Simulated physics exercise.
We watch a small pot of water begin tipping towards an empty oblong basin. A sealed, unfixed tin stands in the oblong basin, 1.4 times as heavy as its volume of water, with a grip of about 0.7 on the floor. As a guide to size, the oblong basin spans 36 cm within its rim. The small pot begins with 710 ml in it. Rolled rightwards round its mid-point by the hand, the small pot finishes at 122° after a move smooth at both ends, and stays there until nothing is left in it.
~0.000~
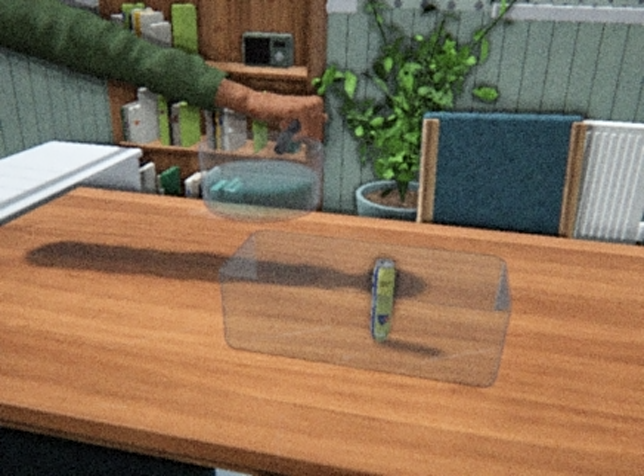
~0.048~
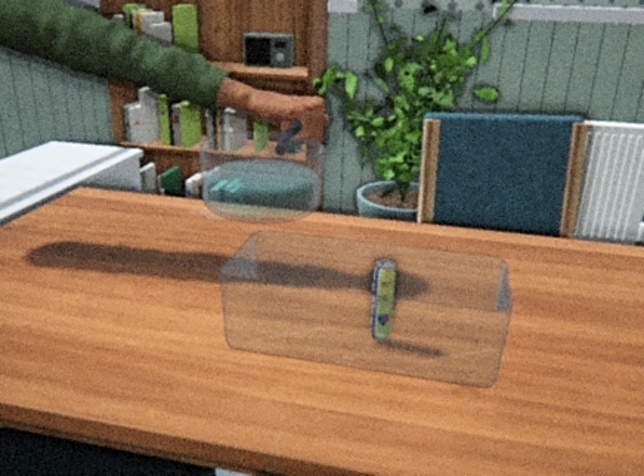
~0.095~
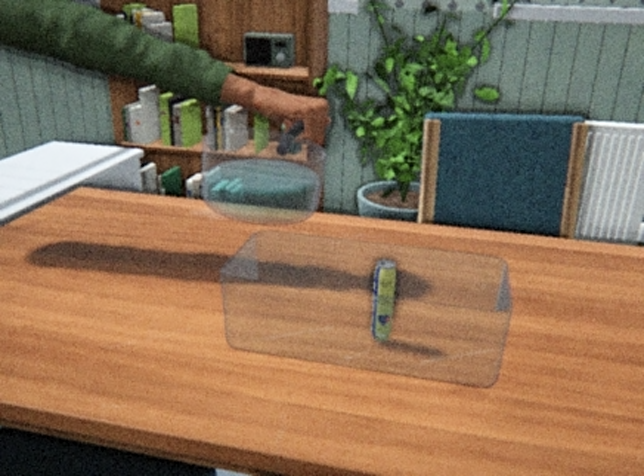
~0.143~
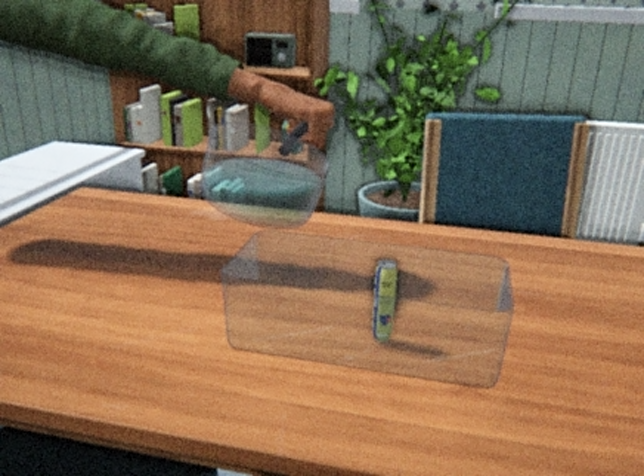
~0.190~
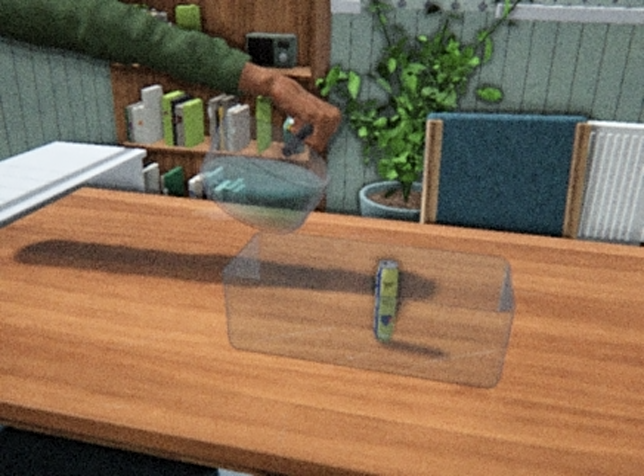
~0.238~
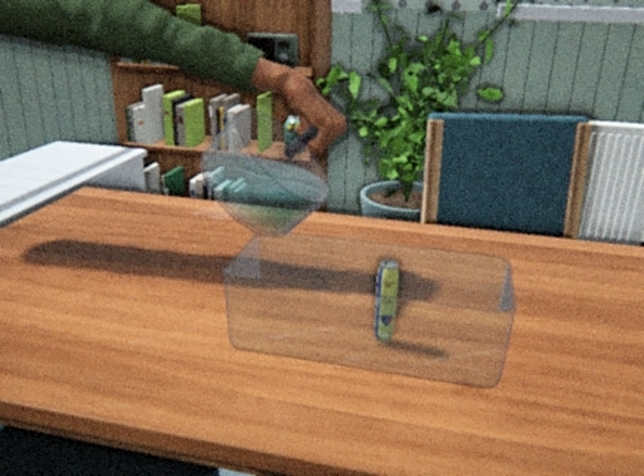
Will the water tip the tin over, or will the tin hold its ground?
It holds its ground.
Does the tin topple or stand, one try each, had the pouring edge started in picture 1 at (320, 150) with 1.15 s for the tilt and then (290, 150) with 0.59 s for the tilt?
The tin stays vertical the first time and stays vertical the second time.
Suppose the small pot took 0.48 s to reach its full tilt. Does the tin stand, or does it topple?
Result: Tin upright.
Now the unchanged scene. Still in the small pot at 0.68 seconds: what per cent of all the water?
1 %.
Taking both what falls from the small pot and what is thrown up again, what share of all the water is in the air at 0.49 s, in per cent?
22 %.
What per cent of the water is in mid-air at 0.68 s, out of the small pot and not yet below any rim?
Some 4 % is up in the air.
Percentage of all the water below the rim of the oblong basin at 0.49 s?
Roughly 64 percent.
By 0.49 s the tilt is 114° and 14 per cent is still to pour; the tin stands where it began.
By 0.68 s the tilt is 122° and 1 per cent is still to pour; the tin stands where it began.
By 0.88 s the tilt is 122° and 0 per cent is still to pour; the tin stands where it began.
By 1.09 s the tilt is 122° and 0 per cent is still to pour; the tin stands where it began.
At rest the tin stands where it began.
